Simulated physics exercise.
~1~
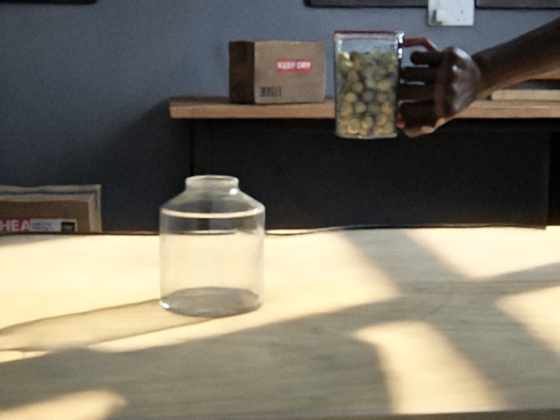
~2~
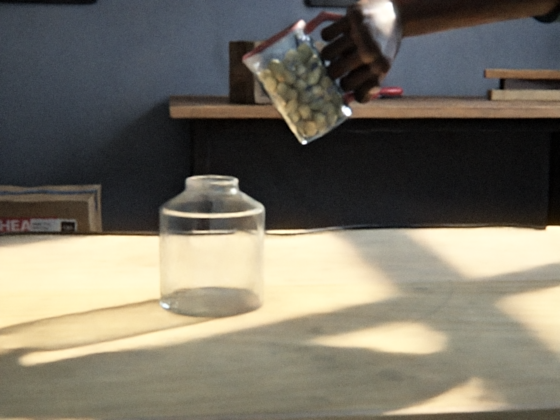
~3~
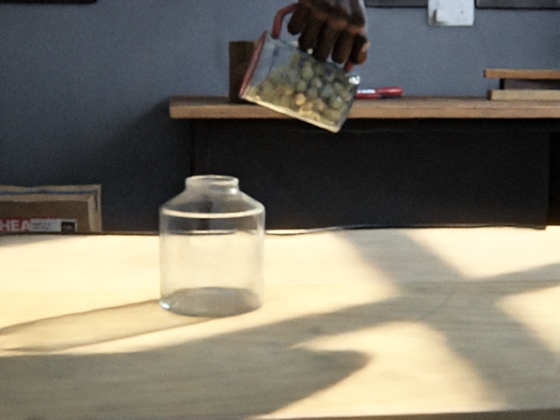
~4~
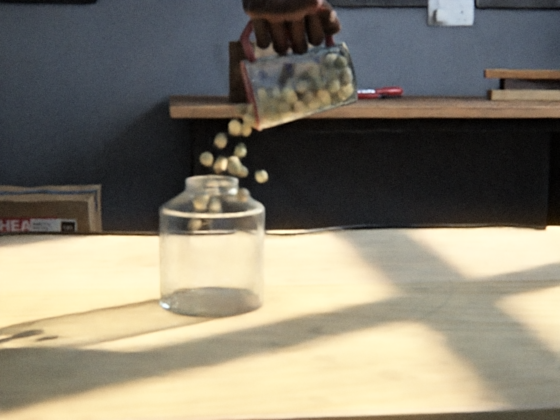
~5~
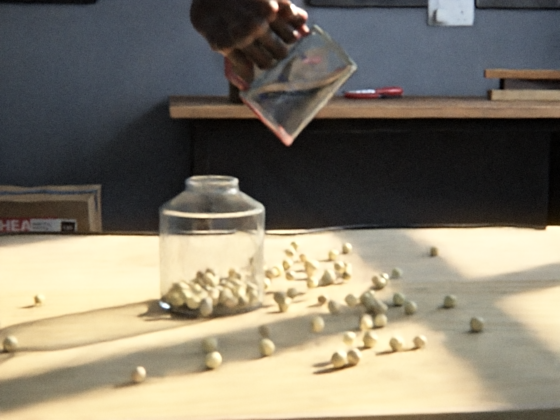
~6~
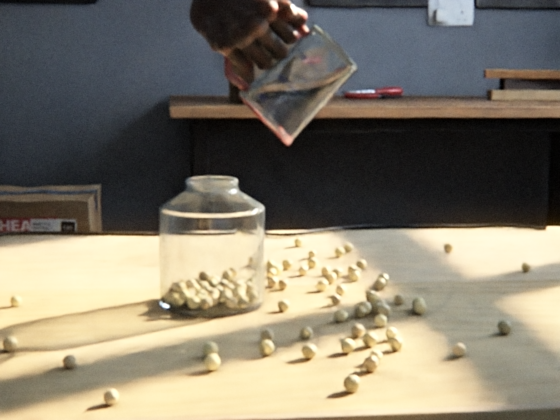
A hand tips a clear cup of round nuts over a jar, spilling most outside.
